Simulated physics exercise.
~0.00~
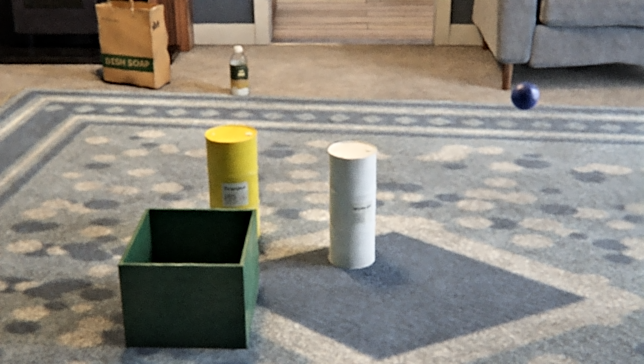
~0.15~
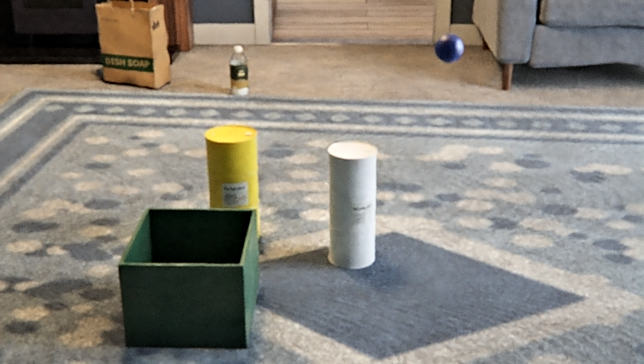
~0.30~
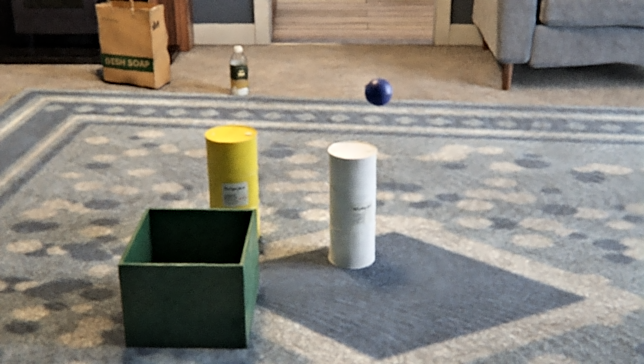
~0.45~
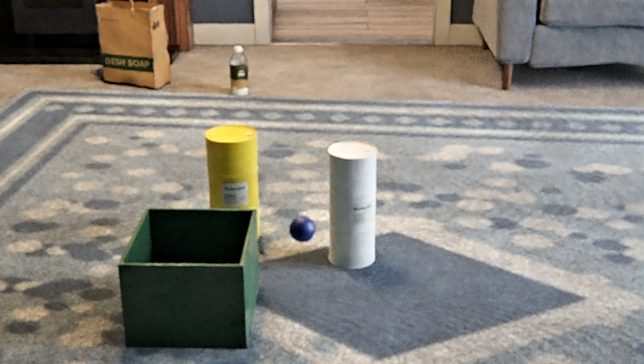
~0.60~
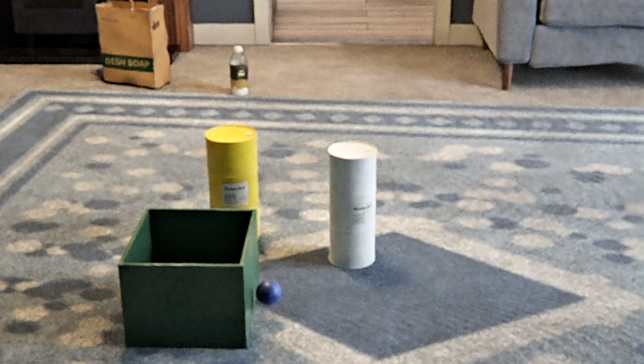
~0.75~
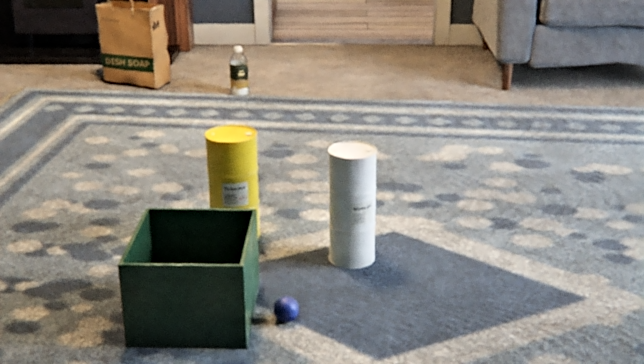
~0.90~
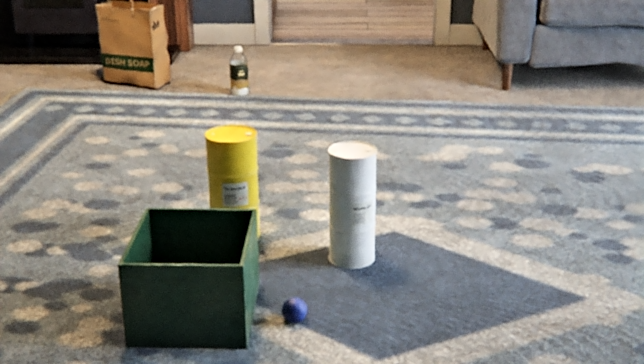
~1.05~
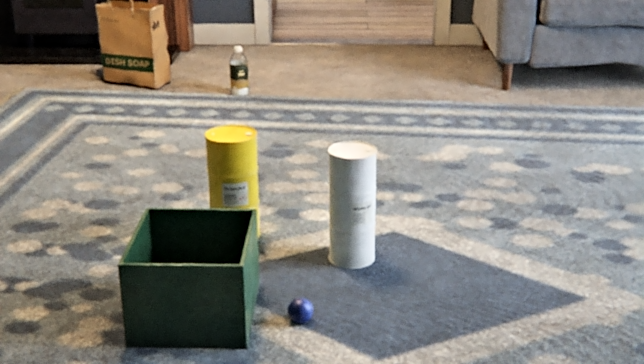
A blue ball arcs left, hits the green box's side, and settles outside it.
